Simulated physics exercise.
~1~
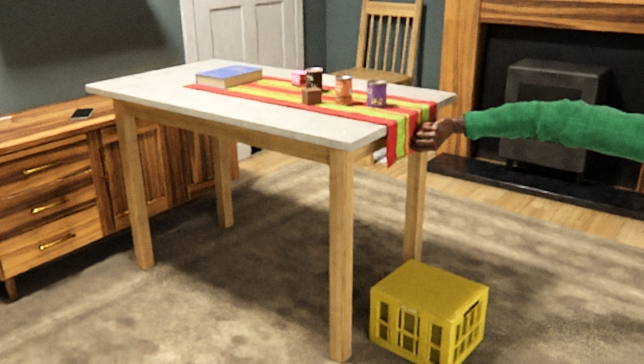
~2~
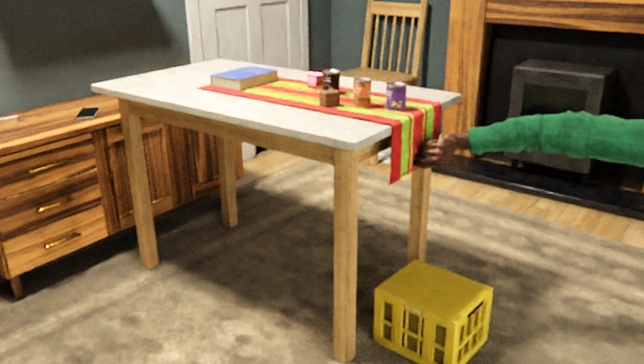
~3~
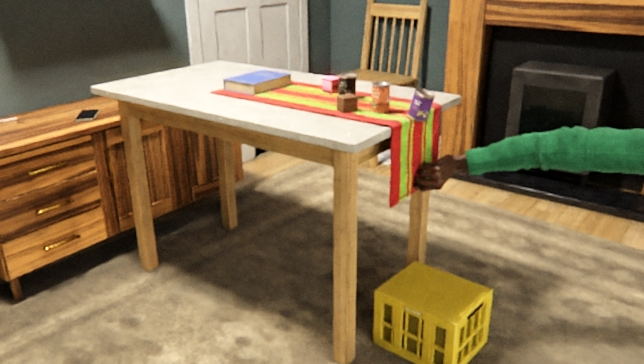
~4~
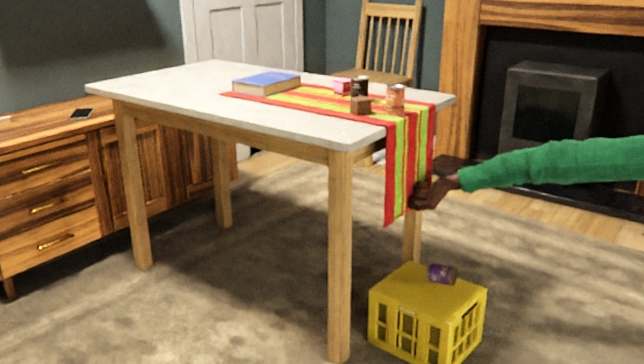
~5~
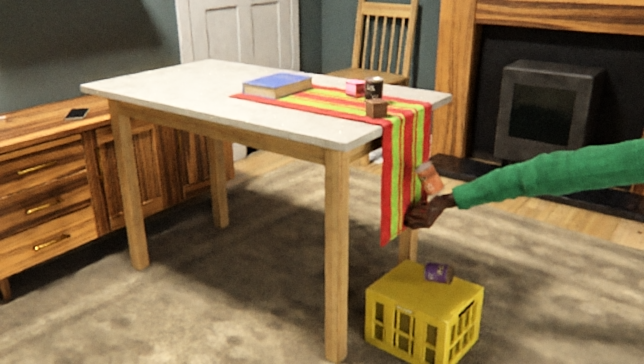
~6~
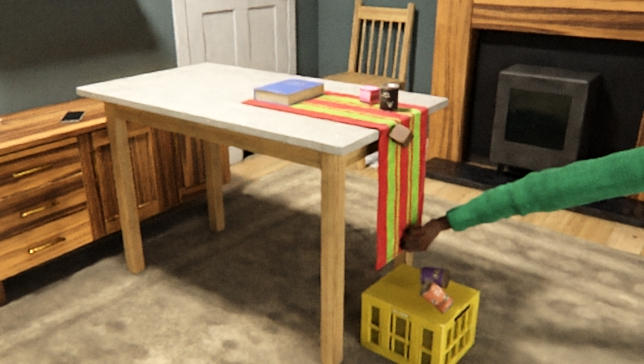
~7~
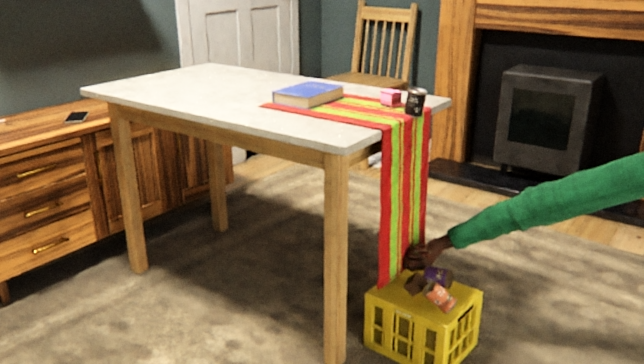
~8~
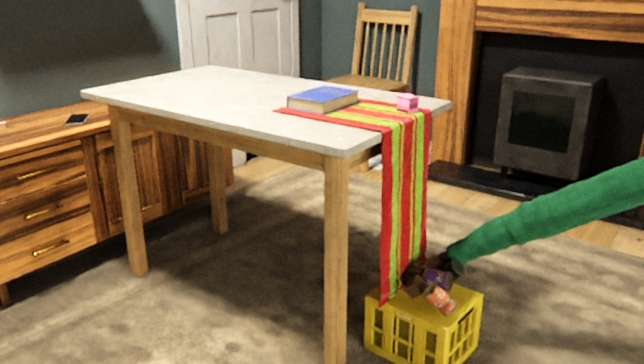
Hand slowly pulling a striped red scarf down off a table, tipping four small items onto a yellow crate, pink cube remaining.
